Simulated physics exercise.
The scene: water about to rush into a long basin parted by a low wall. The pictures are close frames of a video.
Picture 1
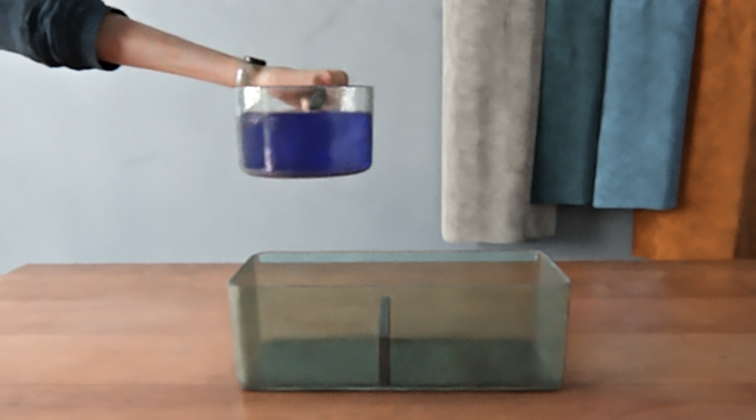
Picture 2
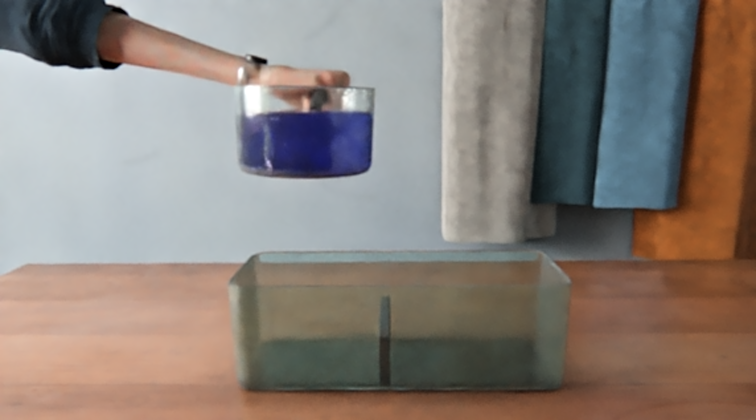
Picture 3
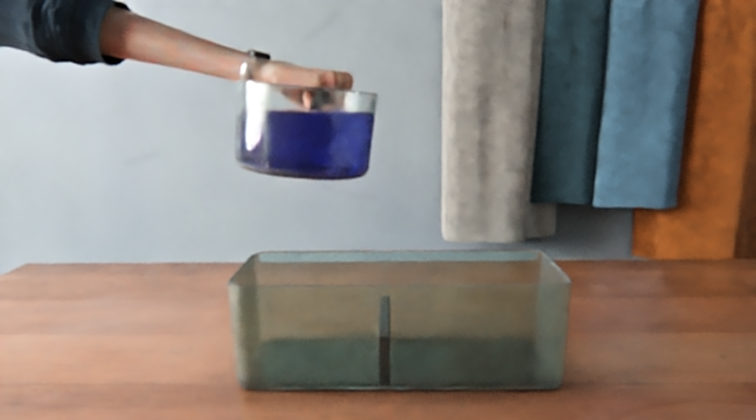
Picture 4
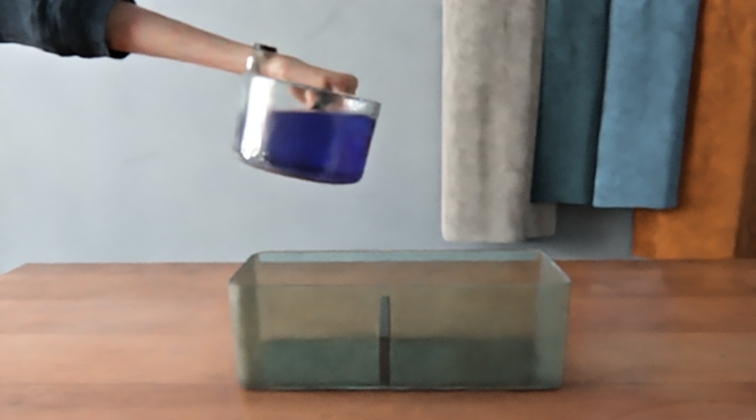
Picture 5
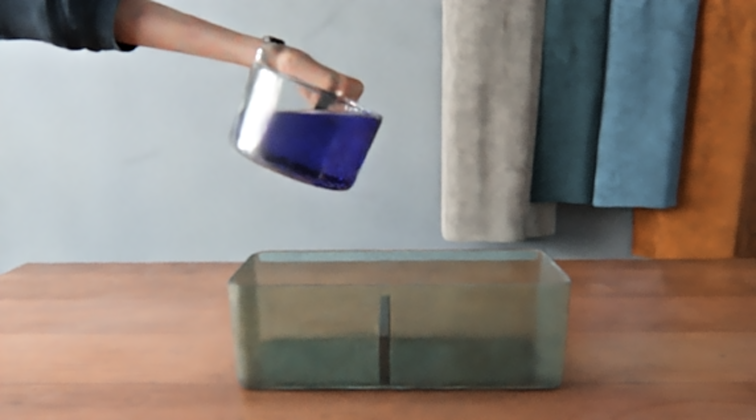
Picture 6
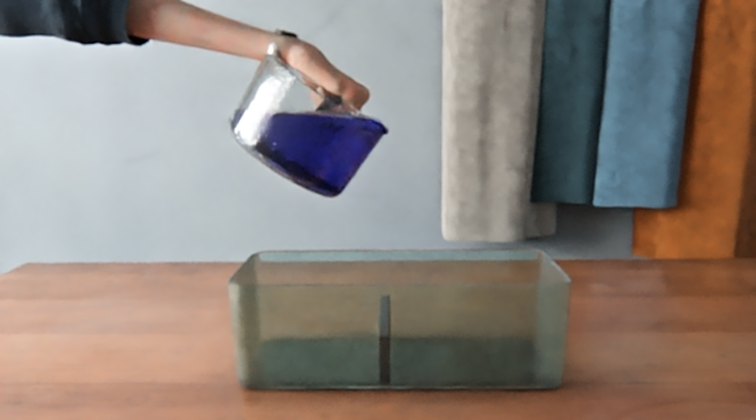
In the video, a hand holds a clear glass container of deep blue liquid above a long, translucent divided basin on a wooden table, then gradually tilts it to the right until the liquid reaches the lowered rim.
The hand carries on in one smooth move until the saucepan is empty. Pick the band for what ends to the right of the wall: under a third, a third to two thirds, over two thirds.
The share right of the wall is over two thirds.
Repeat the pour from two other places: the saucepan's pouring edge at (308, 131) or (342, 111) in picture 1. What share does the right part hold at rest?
In turn 10 and 50 in a hundred.
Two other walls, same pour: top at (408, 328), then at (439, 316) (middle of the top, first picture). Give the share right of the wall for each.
In turn 60 and 25 in a hundred.
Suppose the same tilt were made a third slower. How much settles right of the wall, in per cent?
Close to 85 per cent.
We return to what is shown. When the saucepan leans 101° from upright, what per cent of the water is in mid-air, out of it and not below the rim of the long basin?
About 40 per cent.
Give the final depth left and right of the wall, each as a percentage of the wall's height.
Left: 20 %. Right: 60 %.
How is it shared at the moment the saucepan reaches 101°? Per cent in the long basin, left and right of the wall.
Left: 0 %. Right: 25 %.
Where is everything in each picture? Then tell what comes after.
In the first picture, it leans 0°; its right rim is at (373, 89); the water meets the walls at (241, 113) and (371, 112); the long basin's rim runs from (241, 270) to (556, 268); the wall's top is at (385, 316).
In the second picture, it leans 2°; its right rim is at (374, 91); the water meets the walls at (242, 113) and (371, 112).
In the third picture, it leans 6°; its right rim is at (376, 96); the water meets the walls at (243, 113) and (372, 113).
In the fourth picture, it leans 14°; its right rim is at (380, 106); the water meets the walls at (242, 112) and (375, 115).
In the fifth picture, it leans 23°; its right rim is at (382, 118); the water meets the walls at (241, 112) and (380, 116).
In the sixth picture, it leans 35°; its right rim is at (383, 134); the water meets the walls at (238, 112) and (380, 123); 1 per cent is over the edge.
A moment on, the saucepan is tipped right over and 30 per cent is still to pour, 0 is left of the wall and 27 right of it.
Next, the saucepan is tipped right over and 4 per cent is still to pour, 12 is left of the wall and 77 right of it.
Then the saucepan is tipped right over and 0 per cent is still to pour, 19 is left of the wall and 80 right of it.
Later the saucepan is tipped right over and 0 per cent is still to pour, 19 is left of the wall and 80 right of it.
At rest 19 per cent lies left of the wall, 80 right of it and 1 outside.
